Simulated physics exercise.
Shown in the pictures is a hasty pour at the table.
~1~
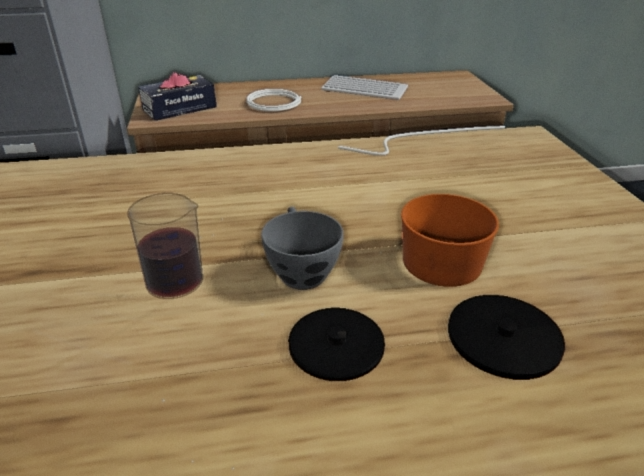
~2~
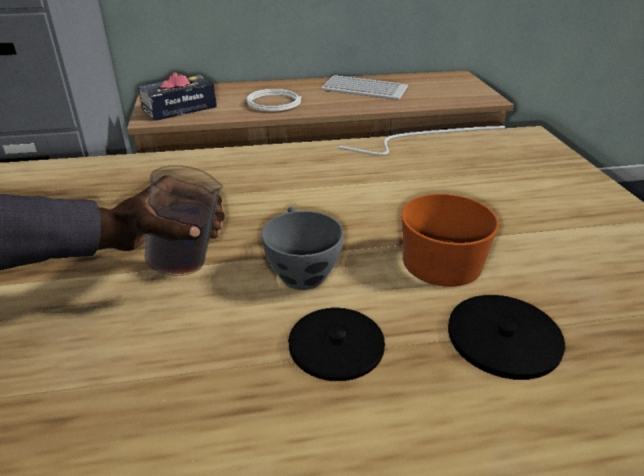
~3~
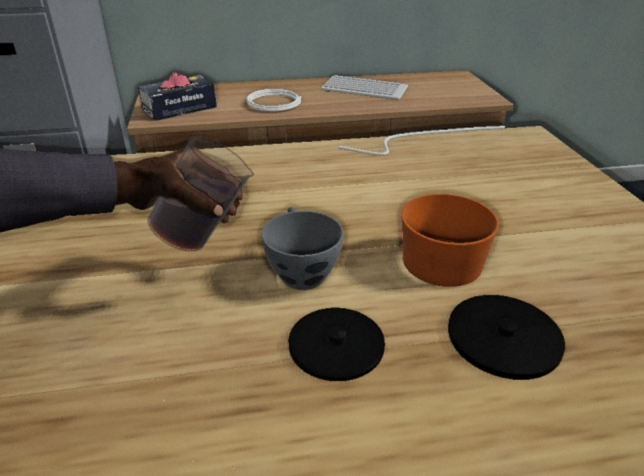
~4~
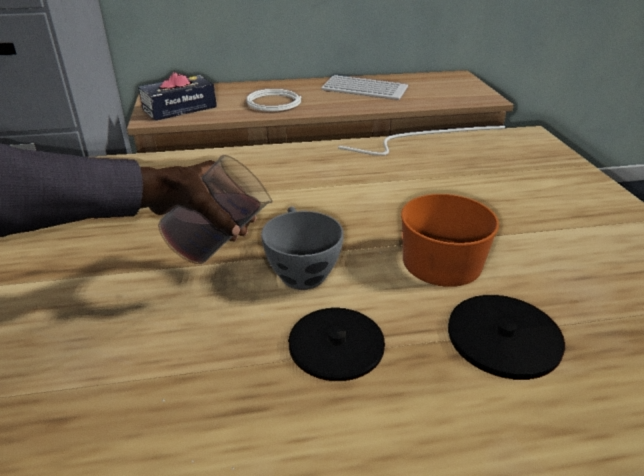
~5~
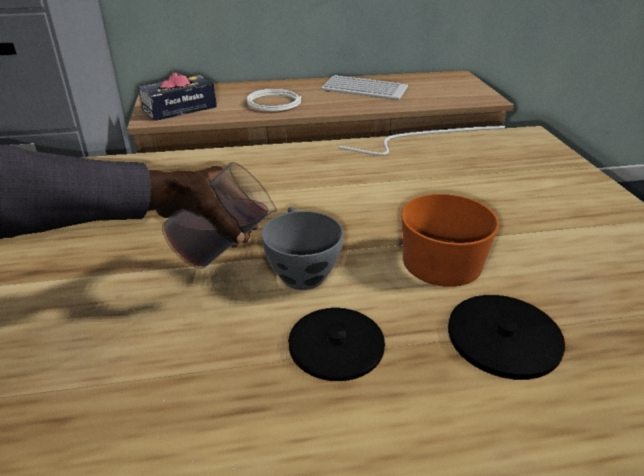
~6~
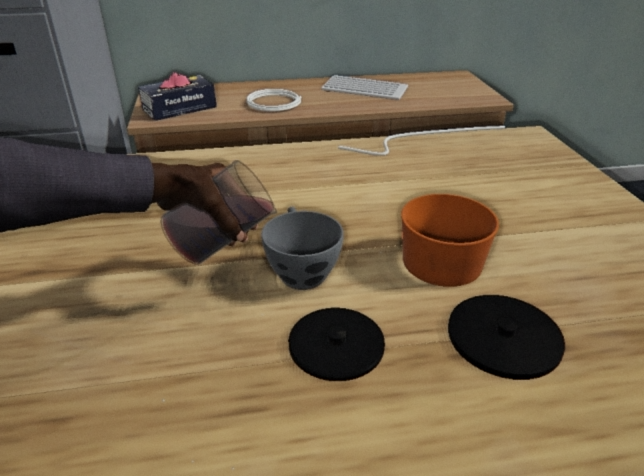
On a wooden table, a hand lifts a beaker of dark liquid and tilts it rightward.
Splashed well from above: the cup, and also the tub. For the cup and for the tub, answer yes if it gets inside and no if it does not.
Cup: Yes; tub: Yes.
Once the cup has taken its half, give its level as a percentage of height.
I'd put it close to 45 per cent.
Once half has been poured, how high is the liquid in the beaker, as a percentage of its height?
Level note: Near 25 %.
Soon after, the grape juice goes into the cup.
Later, the grape juice goes into the tub.
In the end, the cup has its share inside; the tub has its share inside.
